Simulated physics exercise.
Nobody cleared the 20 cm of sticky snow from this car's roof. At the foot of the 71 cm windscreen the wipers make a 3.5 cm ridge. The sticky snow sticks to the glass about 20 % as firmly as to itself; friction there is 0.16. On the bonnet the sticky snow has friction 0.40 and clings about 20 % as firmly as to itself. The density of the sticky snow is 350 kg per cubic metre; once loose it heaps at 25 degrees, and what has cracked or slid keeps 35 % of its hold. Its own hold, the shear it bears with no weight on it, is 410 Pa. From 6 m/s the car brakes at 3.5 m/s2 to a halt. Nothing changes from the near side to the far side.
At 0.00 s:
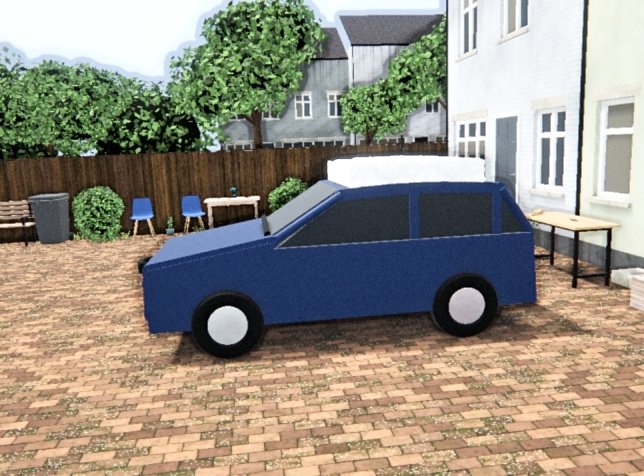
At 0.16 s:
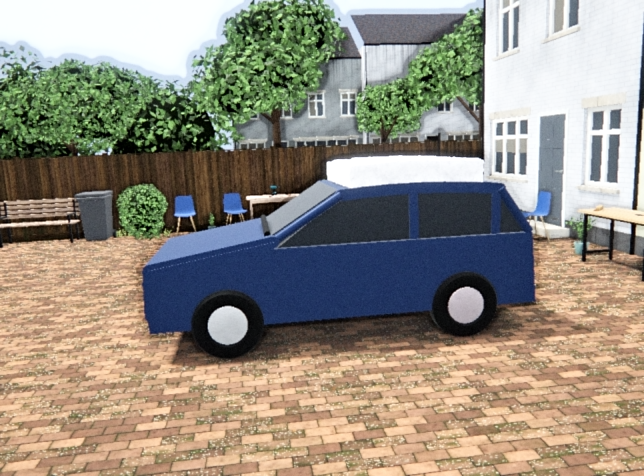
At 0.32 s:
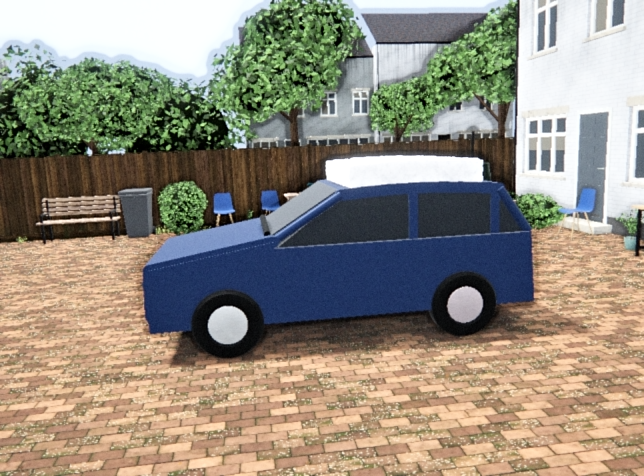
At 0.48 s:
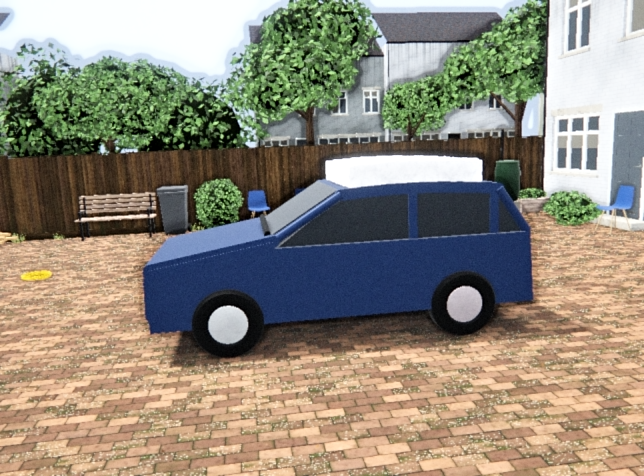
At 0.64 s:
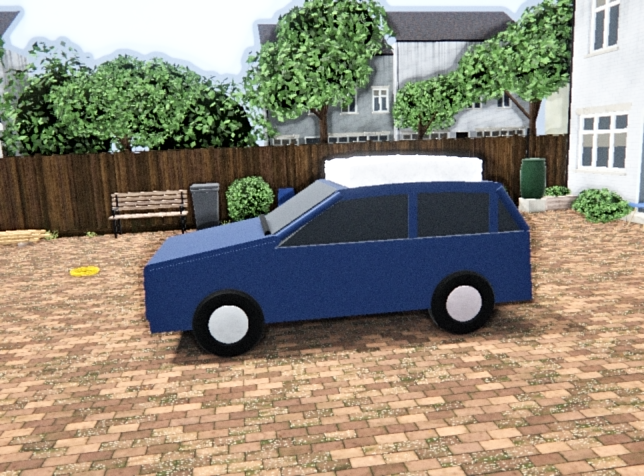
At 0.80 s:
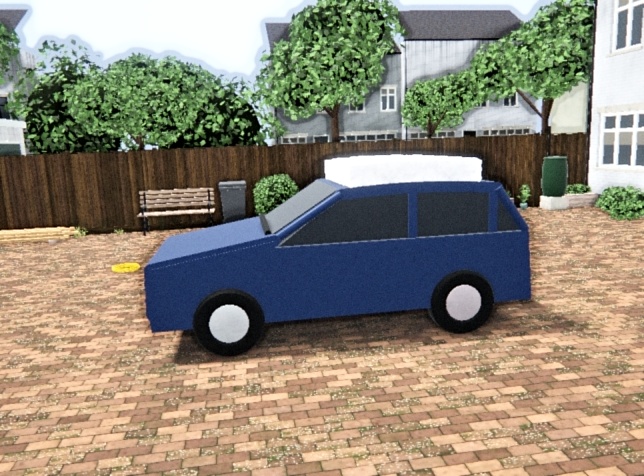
A blue car with snow on its roof moves left across a brick-paved yard.
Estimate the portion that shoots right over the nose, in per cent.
Expect roughly 0 %.
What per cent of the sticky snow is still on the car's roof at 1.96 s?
Some 100 per cent.
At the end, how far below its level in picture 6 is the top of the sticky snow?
About 0 cm.
By 1.33 s, all of the snow is on the roof, none on the glass, none on the bonnet and none has gone off the nose.
By 1.96 s, all of the snow is on the roof, none on the glass, none on the bonnet and none has gone off the nose.
By 2.59 s, all of the snow is on the roof, none on the glass, none on the bonnet and none has gone off the nose.
By 3.21 s, all of the snow is on the roof, none on the glass, none on the bonnet and none has gone off the nose.
By 3.31 s, at the end, all of the snow is on the roof, none on the glass, none on the bonnet and none has gone off the nose.
